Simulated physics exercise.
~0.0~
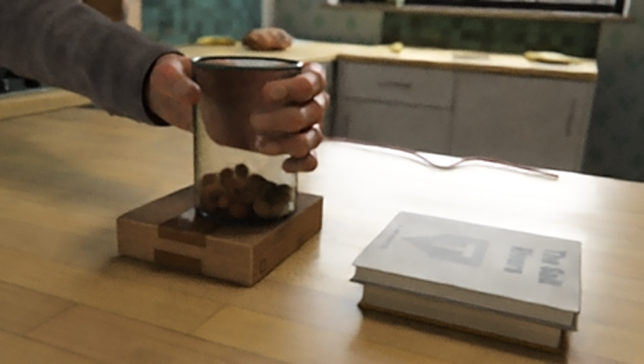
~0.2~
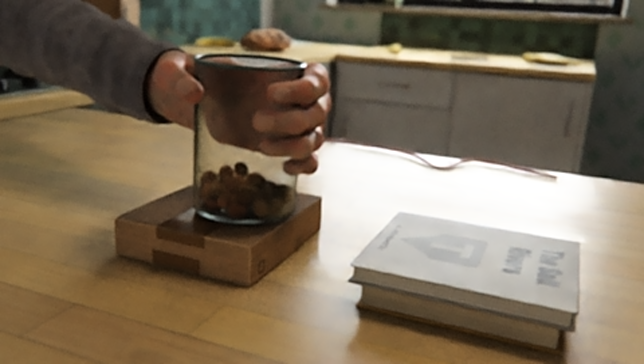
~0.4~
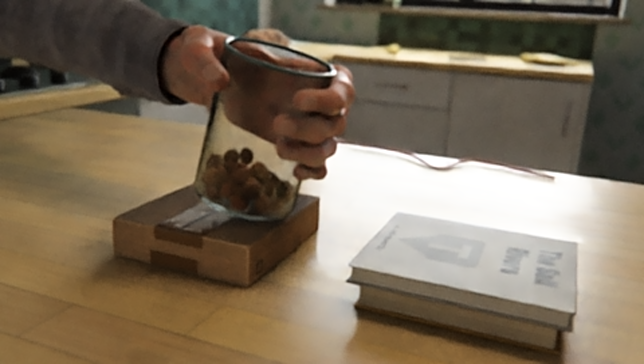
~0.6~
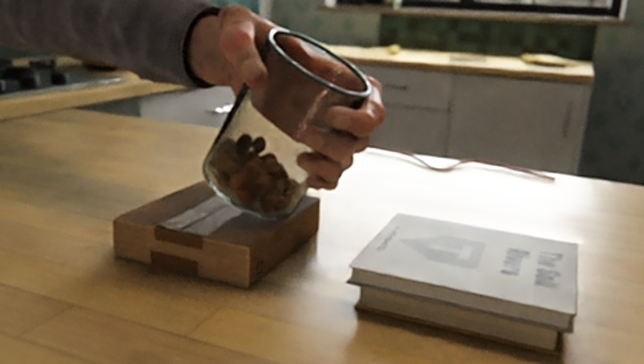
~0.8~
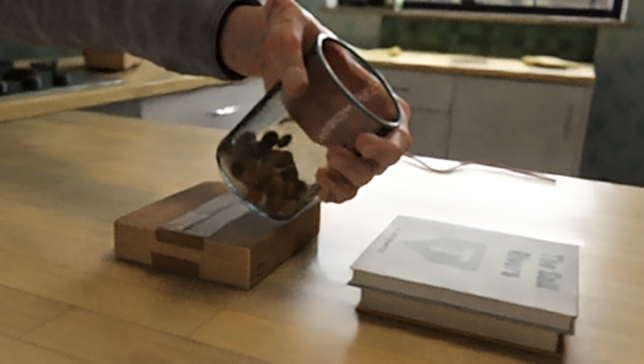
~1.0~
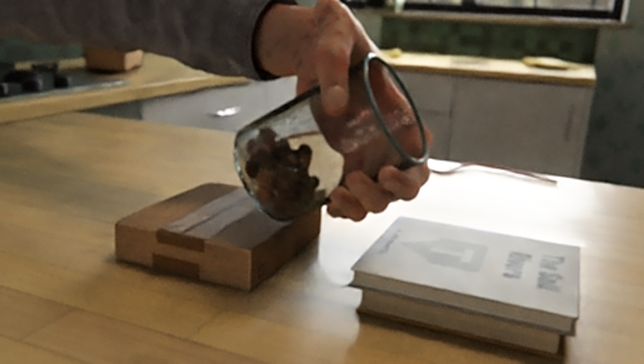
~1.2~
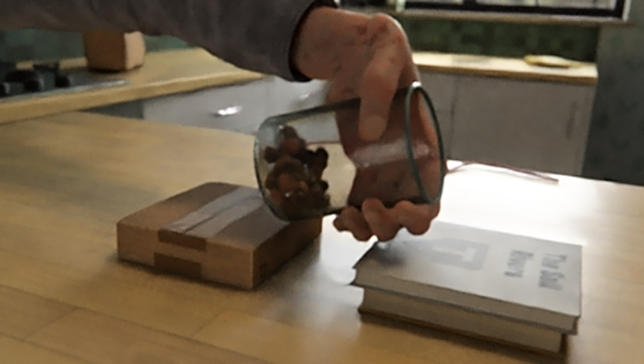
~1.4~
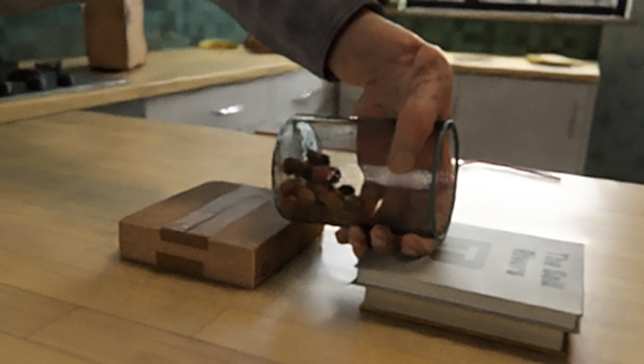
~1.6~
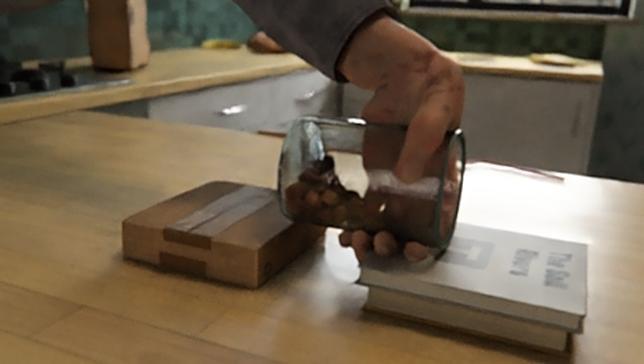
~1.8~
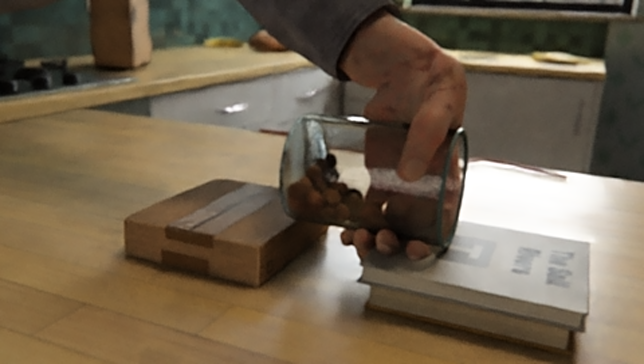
A hand tips a glass of small brown pieces sideways onto a book, and nothing spills.
